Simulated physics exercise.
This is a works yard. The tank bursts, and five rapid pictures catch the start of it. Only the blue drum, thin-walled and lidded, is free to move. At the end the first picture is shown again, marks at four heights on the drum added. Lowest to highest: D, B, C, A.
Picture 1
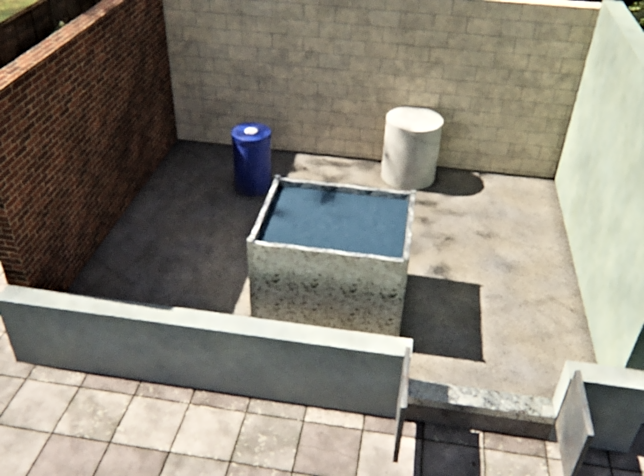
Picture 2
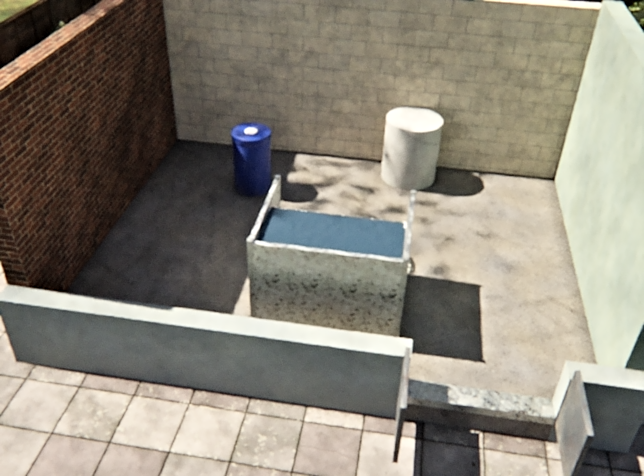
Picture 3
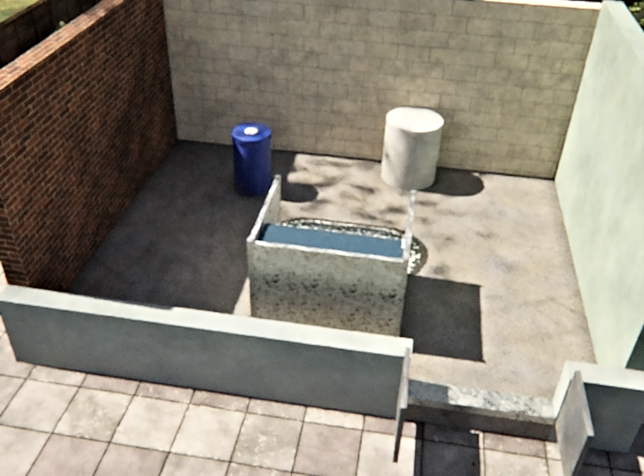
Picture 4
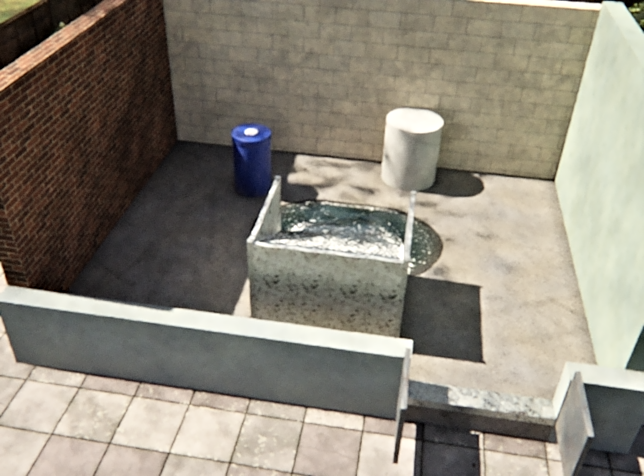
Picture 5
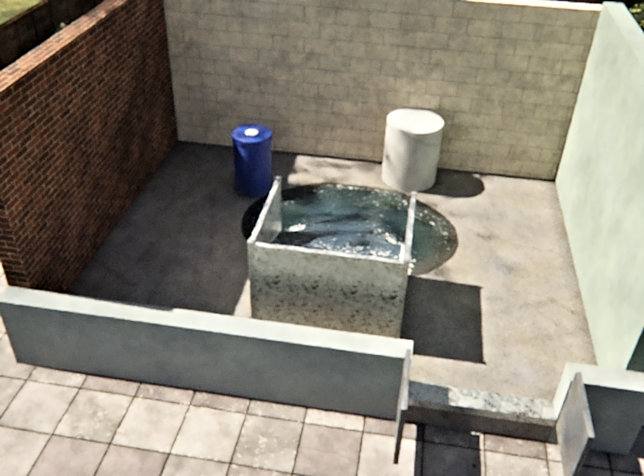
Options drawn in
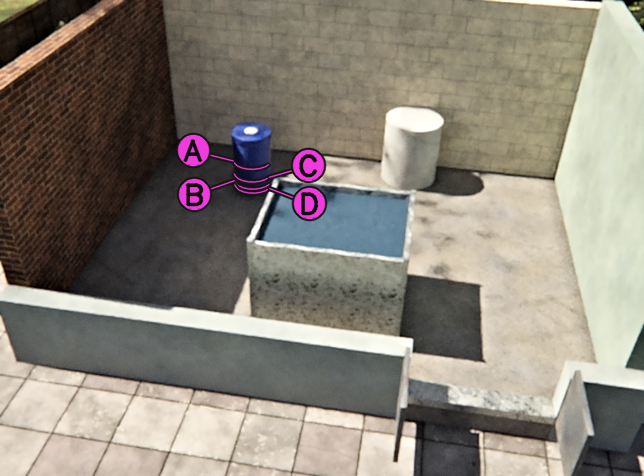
At the start, a square tank full of water stands in a walled yard, with a blue drum and a pale cylinder behind it. The tank's far side opens and its water level drops. Water spreads across the ground behind it in a widening pool, while the drum shows almost no movement.
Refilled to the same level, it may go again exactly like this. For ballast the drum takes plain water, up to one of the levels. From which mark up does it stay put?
Go for A.
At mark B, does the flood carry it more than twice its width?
Yes, clearly.
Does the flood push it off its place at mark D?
Yes.
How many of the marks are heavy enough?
One of them.
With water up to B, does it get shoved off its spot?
Yes.
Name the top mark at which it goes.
C it is.
On the marked copy, A at (247, 169); B at (248, 188); C at (248, 181); D at (248, 192); from the bottom up D, B, C, A.
With A, it does not move.
With B, it is pushed about 5 times its own width away.
With C, it is pushed about its own width away.
With D, it is pushed about 5 times its own width away.
